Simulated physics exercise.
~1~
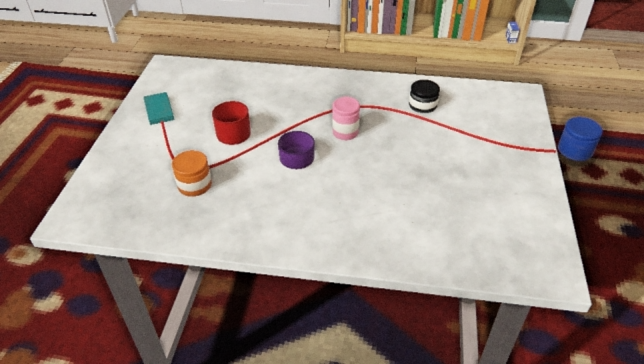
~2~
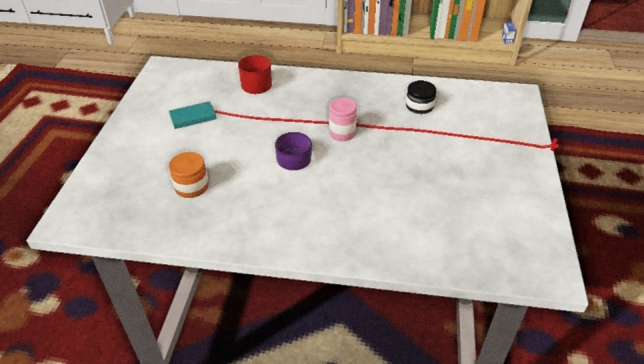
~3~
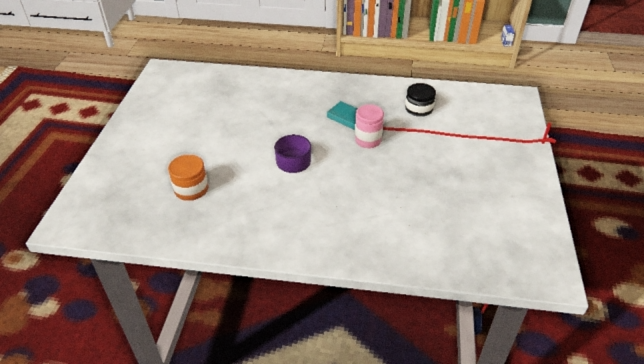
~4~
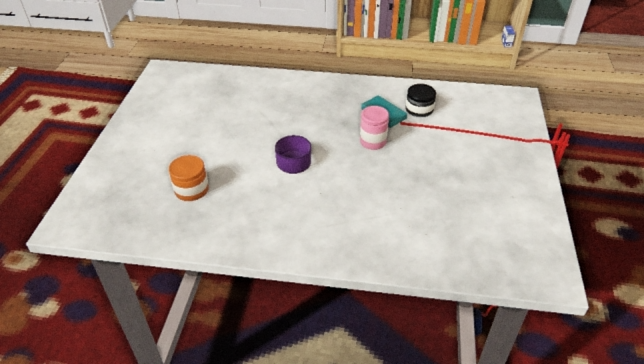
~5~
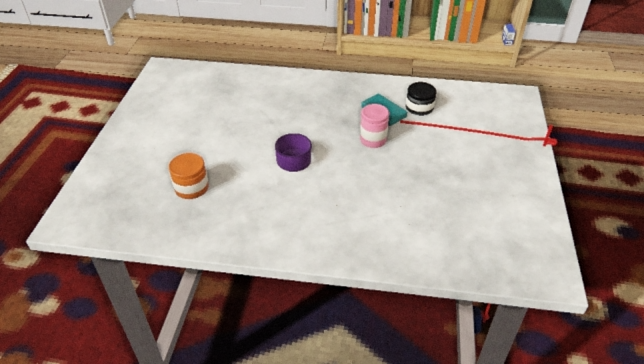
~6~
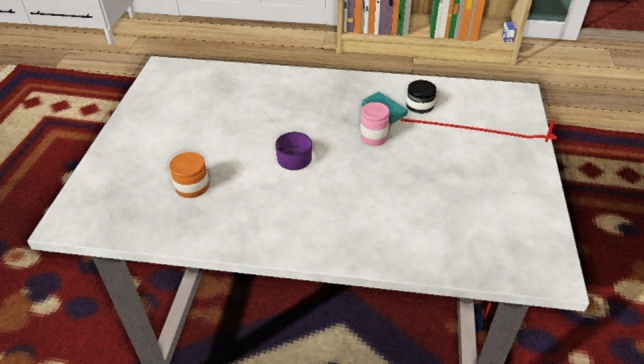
At the start, a slack red cable curves across a pale table from a flat teal phone on the left to a blue speaker just past the right edge, among colourful tins and mugs. The speaker drops out of sight, the cable pulls nearly straight, and the phone slides right while the red mug shifts toward the far edge. The red mug then disappears from the tabletop as the phone reaches the pink tin, which moves slightly right. The phone slides a little farther and stops behind the pink tin, near the black one. The orange and black tins and purple mug remain in place.
